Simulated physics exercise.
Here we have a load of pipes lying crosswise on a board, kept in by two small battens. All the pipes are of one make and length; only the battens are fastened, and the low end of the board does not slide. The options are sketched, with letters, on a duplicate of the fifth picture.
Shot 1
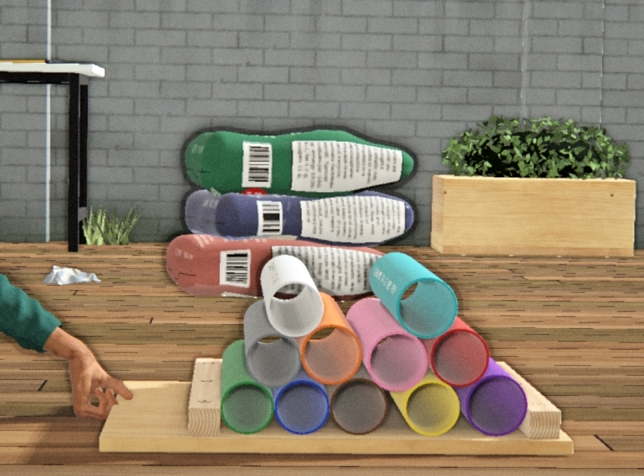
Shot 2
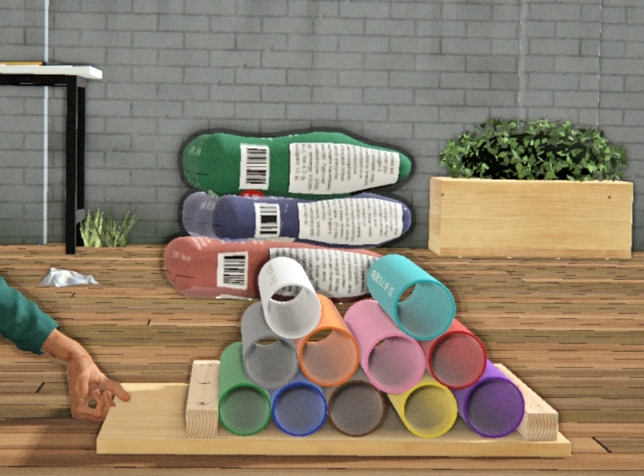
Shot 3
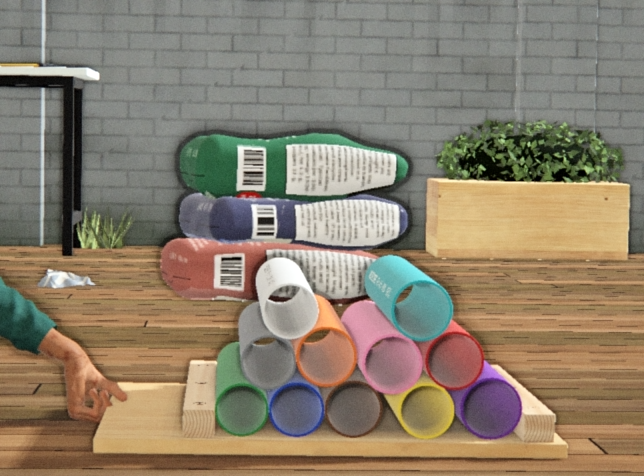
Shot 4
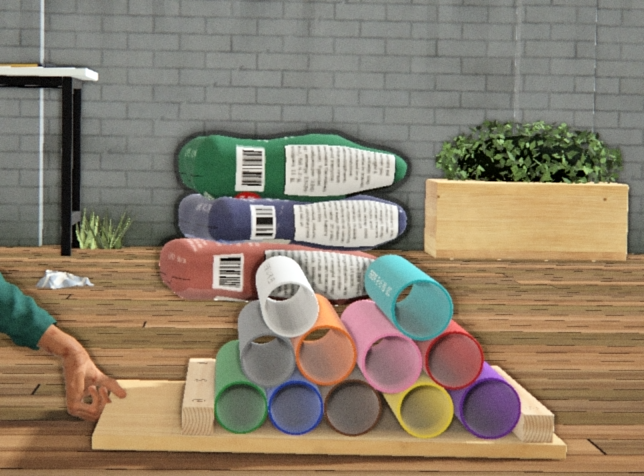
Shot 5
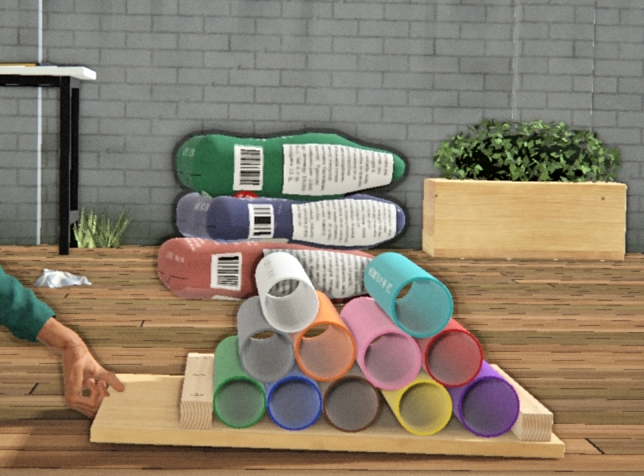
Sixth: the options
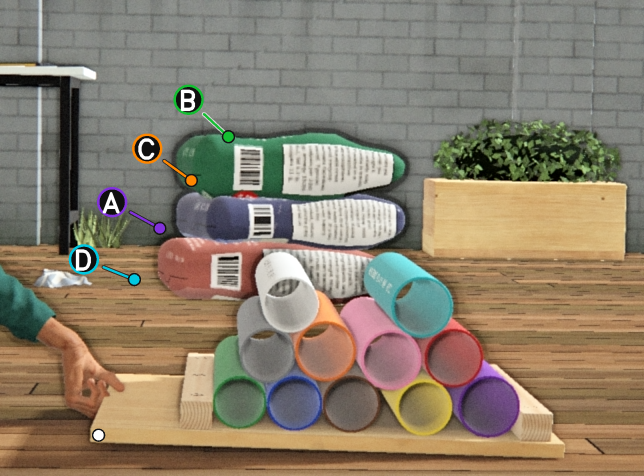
A hand at the left gripped the end of a wooden board stacked with colourful pipes and raised it very slightly, while the pipes stayed piled between the two battens and barely shifted.
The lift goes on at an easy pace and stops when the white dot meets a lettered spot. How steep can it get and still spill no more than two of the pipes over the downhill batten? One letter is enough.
Mark D is as high as it can go.
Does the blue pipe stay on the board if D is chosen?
The blue pipe: Yes.
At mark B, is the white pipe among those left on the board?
No, with B.
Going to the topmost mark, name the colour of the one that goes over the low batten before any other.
First is the red one.
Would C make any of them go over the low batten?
Yes, at C.
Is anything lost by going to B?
Yes.
On the copy, A at (160, 229); B at (228, 136); C at (191, 181); D at (135, 280); the white dot at (98, 435).
On D. First, board at 15°.
Then, board at 21°.
Finally, board at 21°, two over the low batten (red, turquoise).
By contrast, A six over the low batten; B six over the low batten; C six over the low batten.
